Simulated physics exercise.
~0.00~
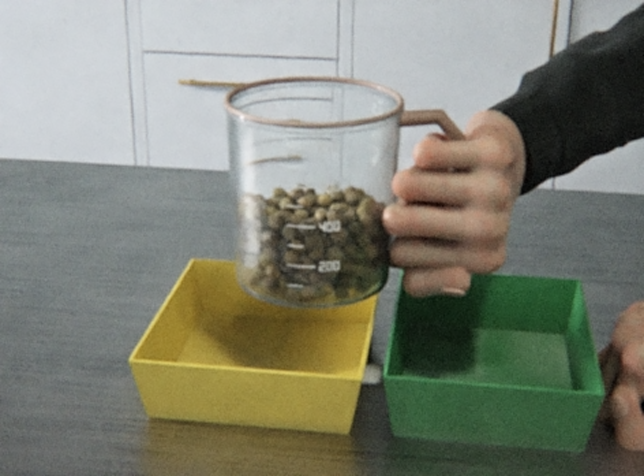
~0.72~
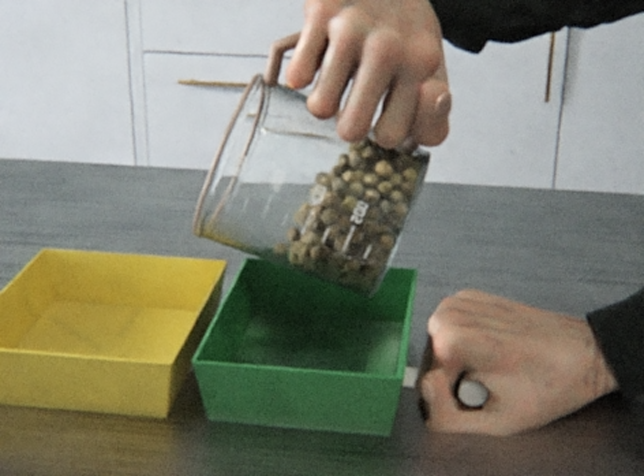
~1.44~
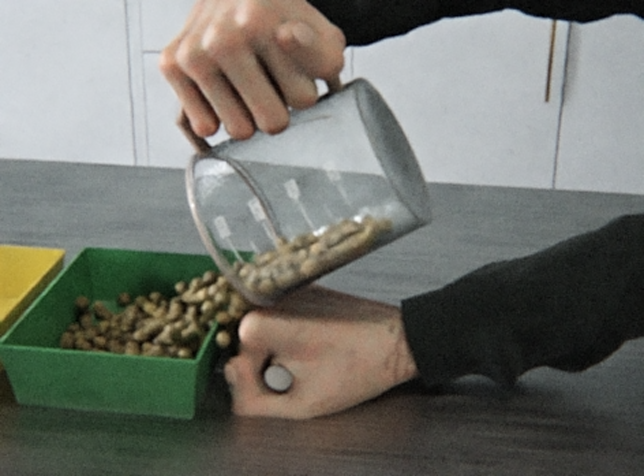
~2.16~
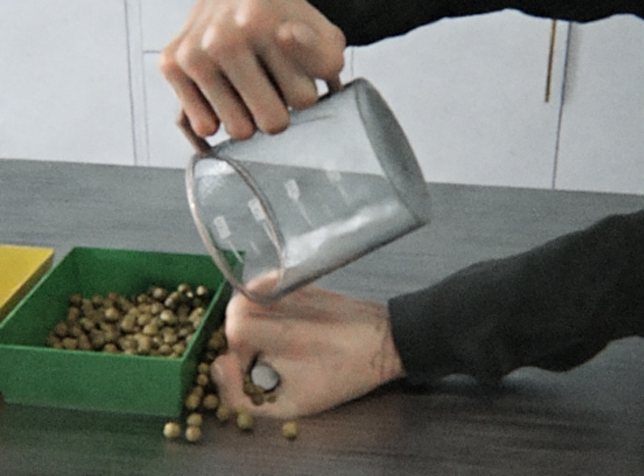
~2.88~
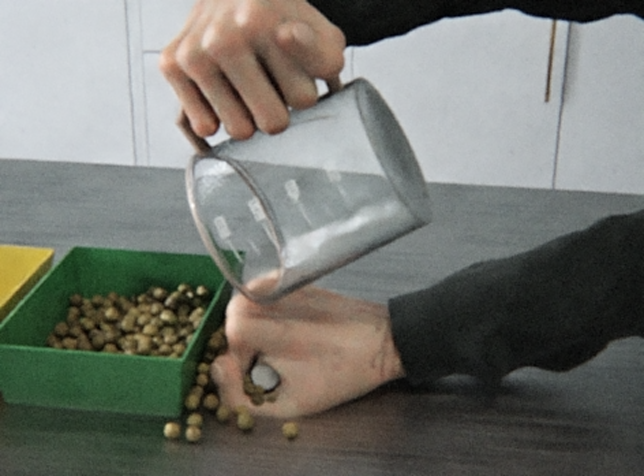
A hand holds a clear jug partly filled with small greenish-brown pieces above a dark tabletop, seen from the front and slightly above, with pale cabinets behind. Below it sit an open yellow tin on the left and a green tin on the right. The other hand draws the joined tins leftward while the jug tips onto its side. As the jug tilts further, mouth down to the left, the pieces pour into the green tin. The tins stop and the jug empties, leaving most pieces in the green tin and the rest spilled beside it around the lower hand.
